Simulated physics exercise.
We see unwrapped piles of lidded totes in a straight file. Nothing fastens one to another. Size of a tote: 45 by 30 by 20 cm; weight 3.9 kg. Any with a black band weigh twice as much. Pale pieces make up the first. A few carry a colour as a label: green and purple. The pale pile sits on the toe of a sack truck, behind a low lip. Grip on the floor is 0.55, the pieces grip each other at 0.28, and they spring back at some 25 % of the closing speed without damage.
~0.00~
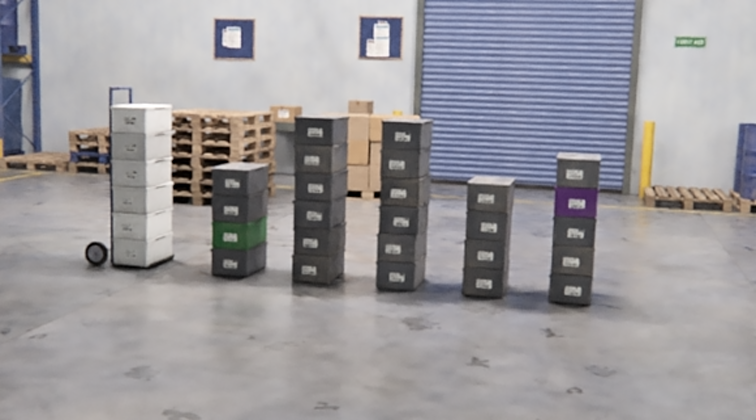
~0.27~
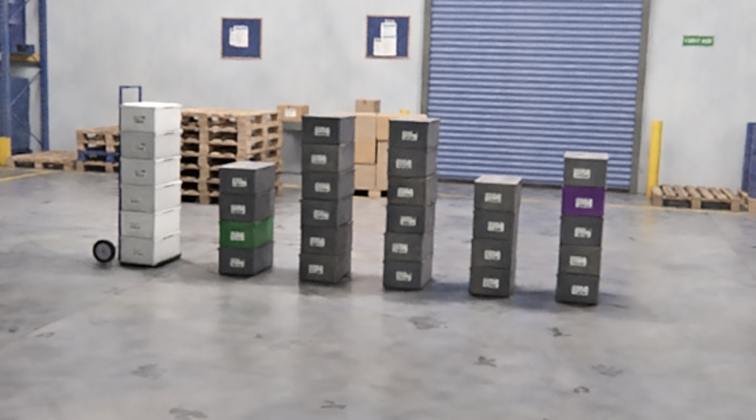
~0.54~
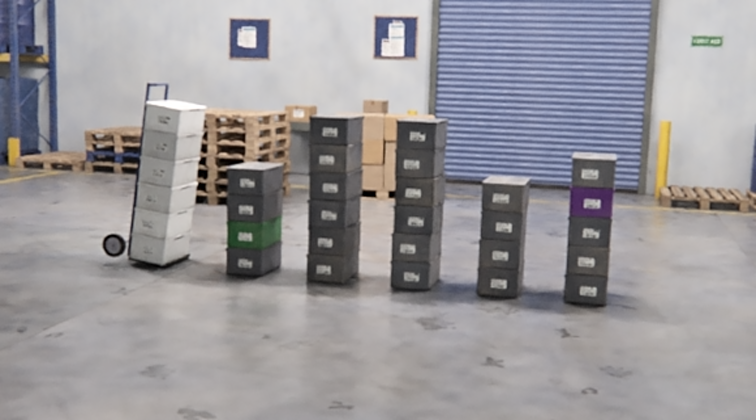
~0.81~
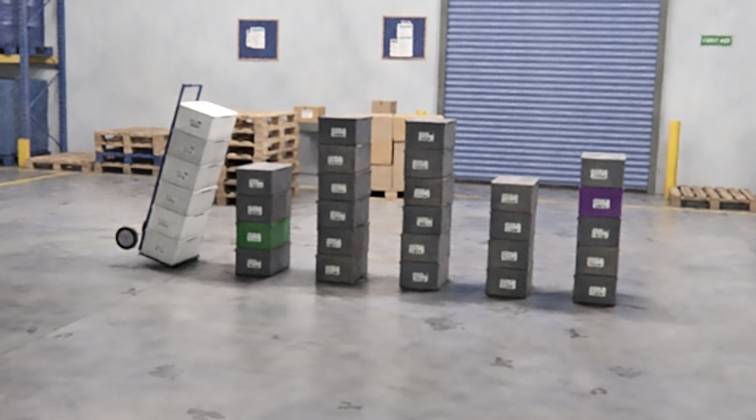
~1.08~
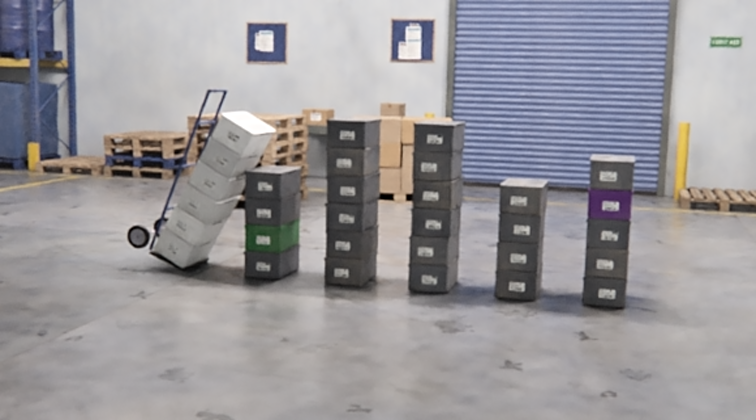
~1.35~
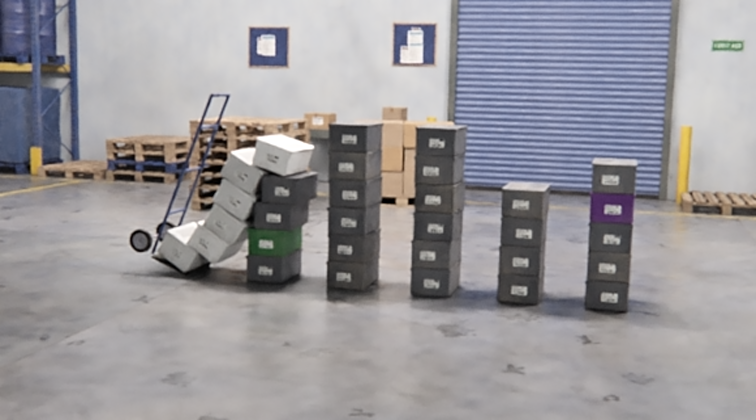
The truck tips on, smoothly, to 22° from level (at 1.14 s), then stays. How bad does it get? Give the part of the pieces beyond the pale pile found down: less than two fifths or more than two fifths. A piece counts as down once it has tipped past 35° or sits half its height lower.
The part is more than two fifths.
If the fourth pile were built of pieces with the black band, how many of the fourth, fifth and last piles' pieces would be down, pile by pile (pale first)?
Then fourth 5, fifth 2, last 4.
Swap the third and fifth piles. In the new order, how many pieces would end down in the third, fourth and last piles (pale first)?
In that case third 3, fourth 5, last 5.
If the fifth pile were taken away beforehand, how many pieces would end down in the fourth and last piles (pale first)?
In that case fourth 6, last 4.
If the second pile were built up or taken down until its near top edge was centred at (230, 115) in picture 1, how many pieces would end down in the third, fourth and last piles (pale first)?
In that case third 5, fourth 4, last 4.
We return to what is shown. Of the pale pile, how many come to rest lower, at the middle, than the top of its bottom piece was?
2 of them.
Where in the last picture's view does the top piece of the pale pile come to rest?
At about (392, 209).
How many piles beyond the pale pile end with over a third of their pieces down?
The count is 5.
Around 2.34 s, 5 of the pale pile down; 3 of the 25 other totes down; green tote tipped 57°, 12 cm lower.
Around 3.58 s, 5 of the pale pile down; 14 of the 25 other totes down; green tote tipped 58°, 12 cm lower; purple tote tipped 18°.
Finally (5.1 s), 5 of the pale pile down; 21 of the 25 other totes down; purple tote upside down; green tote tipped 57°, 12 cm lower. That is 84 per cent. Seen by the last camera, middles, green tote near (311, 257).
